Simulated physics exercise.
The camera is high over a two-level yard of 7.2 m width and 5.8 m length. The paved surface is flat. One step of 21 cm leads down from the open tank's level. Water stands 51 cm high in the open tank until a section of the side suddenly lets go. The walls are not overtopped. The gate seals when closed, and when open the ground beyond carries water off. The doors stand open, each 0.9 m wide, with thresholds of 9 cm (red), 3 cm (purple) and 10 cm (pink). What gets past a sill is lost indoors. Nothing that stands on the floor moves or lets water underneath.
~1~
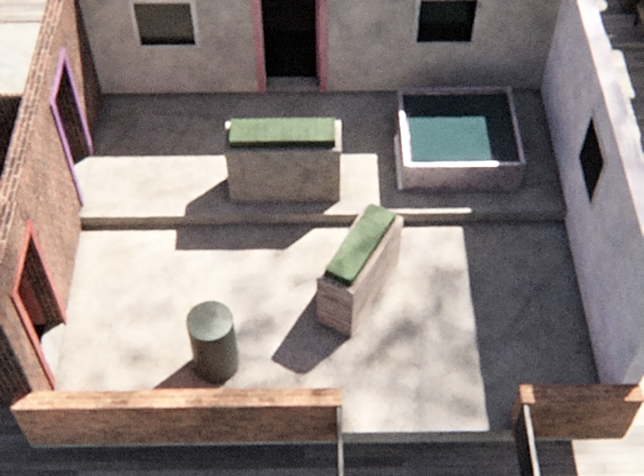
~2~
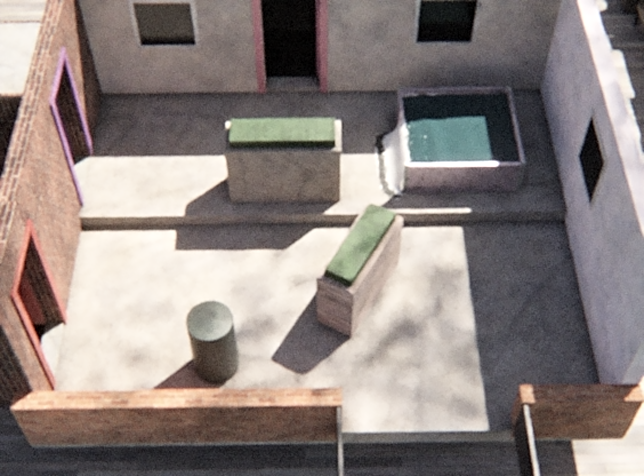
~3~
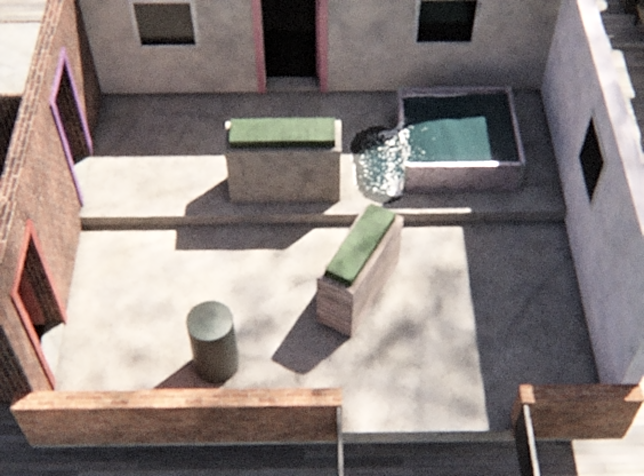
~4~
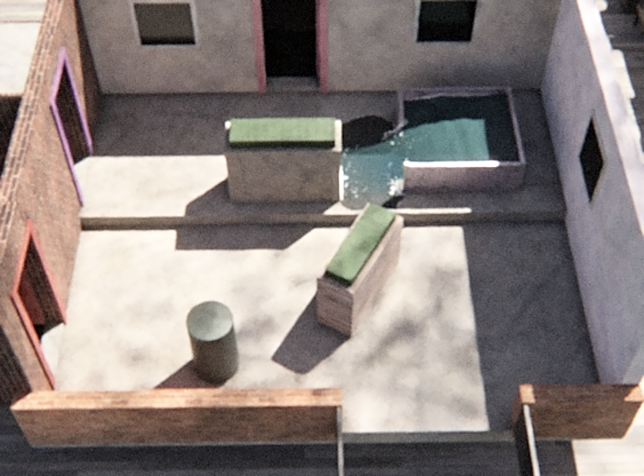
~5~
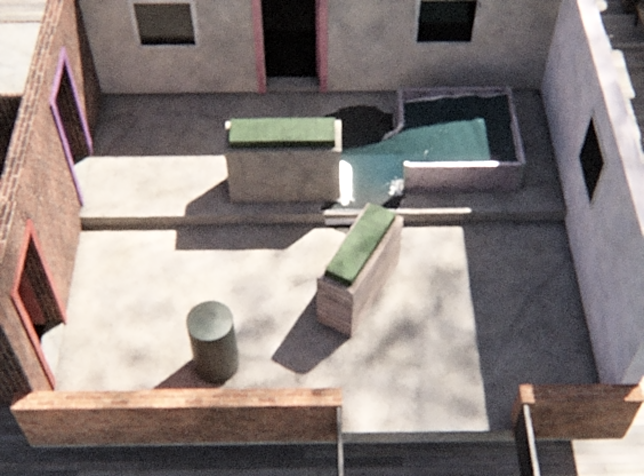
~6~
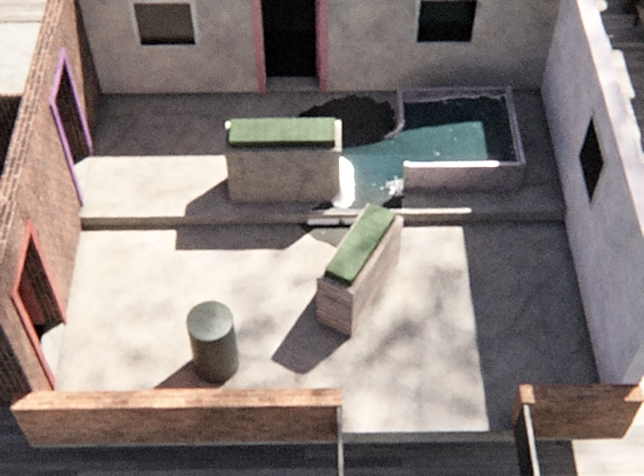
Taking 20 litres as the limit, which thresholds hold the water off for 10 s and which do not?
The water let in: At the red door it stays under the limit; at the purple door it exceeds the limit; at the pink door it does not reach the limit.
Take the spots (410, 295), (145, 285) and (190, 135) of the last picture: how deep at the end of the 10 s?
In that order: 1, 6 and 4 cm.
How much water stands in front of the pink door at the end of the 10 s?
Roughly 3.5 cm deep.
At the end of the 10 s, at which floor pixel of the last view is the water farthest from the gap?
At about (49, 419).
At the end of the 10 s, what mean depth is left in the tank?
About 4 cm.
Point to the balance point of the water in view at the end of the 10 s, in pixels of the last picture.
Around (269, 257).
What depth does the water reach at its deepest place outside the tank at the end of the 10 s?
About 8 cm.
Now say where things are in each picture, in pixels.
In the first picture, still water, 51 cm deep, in the open tank at (459, 129).
In the second picture, the front is at (390, 193), 0.6 m from the gap at (404, 155); 0.3 m2 of floor is under water; 51 cm left at the back of the open tank.
In the third picture, water pours out at (404, 157) and has run 0.9 m, to (360, 139); deepest outside 27 cm, 51 cm at the open tank's back.
In the fourth picture, the front is at (326, 147), 1.3 m from the gap at (404, 157); 1.7 m2 of floor is under water; 51 cm left at the back of the open tank.
In the fifth picture, water pours out at (404, 157) and has run 1.7 m, to (295, 150); deepest outside 30 cm, 48 cm at the open tank's back.
In the sixth picture, the front is at (260, 171), 2.2 m from the gap at (404, 157); 3.1 m2 of floor is under water; 42 cm left at the back of the open tank.
A moment later water covers 20 % of the floor and is deepest (35 cm) near (346, 176); red door not reached, purple door not reached, pink door 5 cm at the sill, 0 L in.
Soon after water covers 35 % of the floor and is deepest (26 cm) near (346, 176); red door not reached, purple door 5 cm at the sill, 3 L in, pink door 10 cm at the sill, 0 L in.
Next water covers 45 % of the floor and is deepest (20 cm) near (101, 104); red door not reached, purple door 8 cm at the sill, 20 L in, pink door 11 cm at the sill, 6 L in.
Later on water covers 65 % of the floor and is deepest (12 cm) near (113, 358); red door 9 cm at the sill, 0 L in, purple door 6 cm at the sill, 45 L in, pink door 6 cm at the sill, 7 L in.
At the end water covers 85 % of the floor and is deepest (8 cm) near (62, 347); red door 8 cm at the sill, 0 L in, purple door 4 cm at the sill, 61 L in, pink door 3 cm at the sill, 7 L in.
